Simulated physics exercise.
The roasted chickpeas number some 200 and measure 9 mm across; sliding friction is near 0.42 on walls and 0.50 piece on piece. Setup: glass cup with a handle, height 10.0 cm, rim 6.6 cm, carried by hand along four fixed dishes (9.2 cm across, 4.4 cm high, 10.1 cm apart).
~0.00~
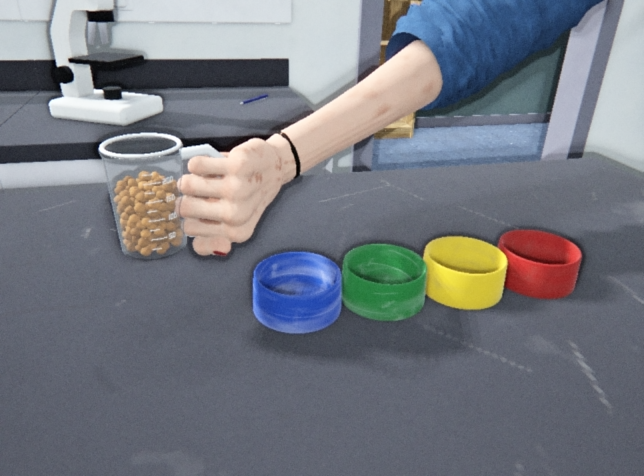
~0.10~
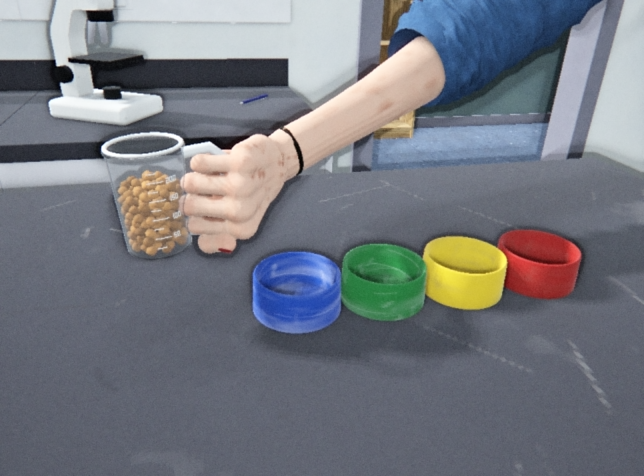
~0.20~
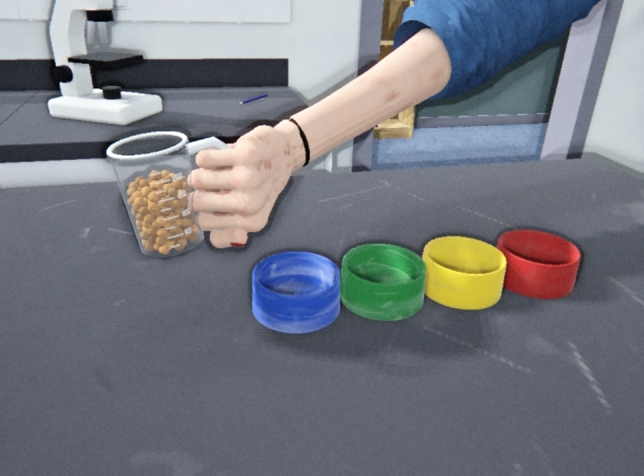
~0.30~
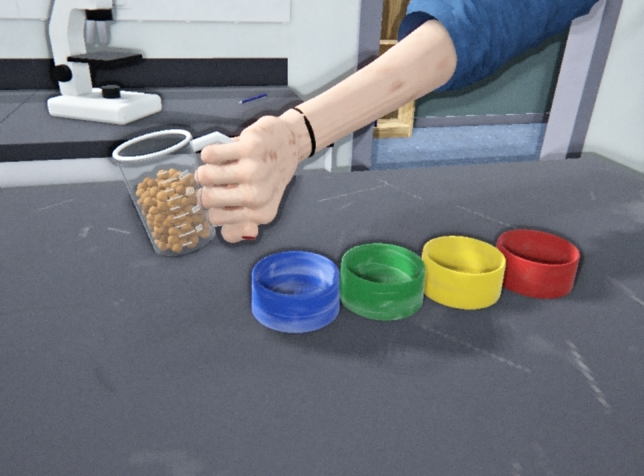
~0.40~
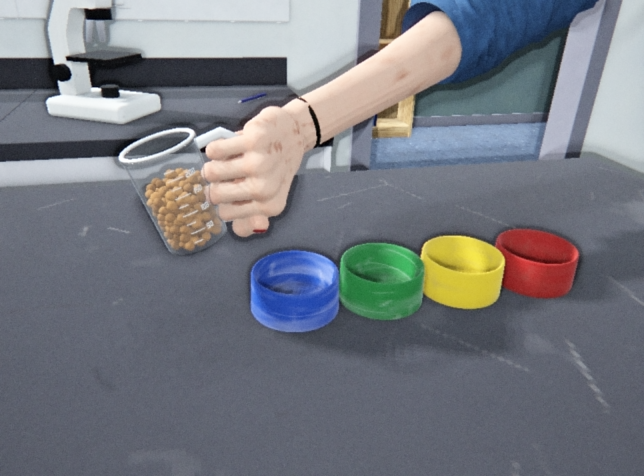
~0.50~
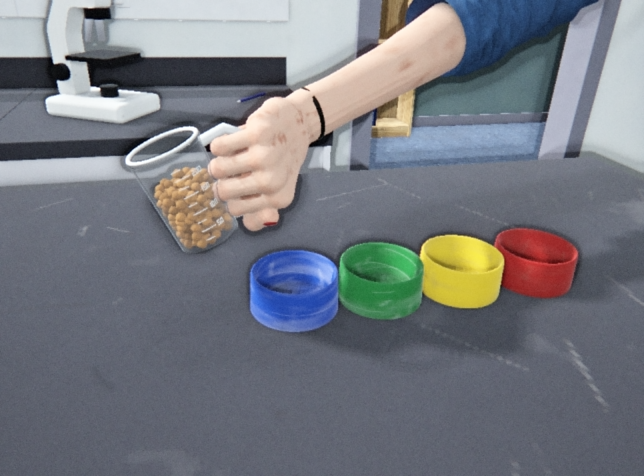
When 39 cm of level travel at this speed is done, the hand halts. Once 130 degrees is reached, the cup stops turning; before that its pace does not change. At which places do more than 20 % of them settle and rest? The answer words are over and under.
Red: Under. Blue: Over. Green: Under. Yellow: Under. Counter: Under.
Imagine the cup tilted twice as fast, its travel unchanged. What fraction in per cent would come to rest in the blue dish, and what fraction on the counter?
Blue 0; counter 100.
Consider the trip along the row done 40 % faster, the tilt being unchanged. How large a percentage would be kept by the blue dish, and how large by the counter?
Blue 0, counter 0.
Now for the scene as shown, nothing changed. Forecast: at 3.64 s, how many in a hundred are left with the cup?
Some 0 per cent.
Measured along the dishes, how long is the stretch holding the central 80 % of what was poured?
About 6 cm.
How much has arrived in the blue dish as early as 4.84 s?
I'd say around 90 per cent.
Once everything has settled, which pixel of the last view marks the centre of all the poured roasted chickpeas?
My guess is close to (302, 290).
Then, at 2.39 s, tilt 110 degrees; cup holds 90 %, blue 10 %.
After 3.64 s, tilt 130 degrees; cup holds 0 %, blue 90 %.
After 4.84 s, tilt 130 degrees; cup holds 0 %, blue 90 %.
In the end, at 5.1 s, red 0 %, blue 90 %, green 0 %, yellow 0 %, counter 10 %.
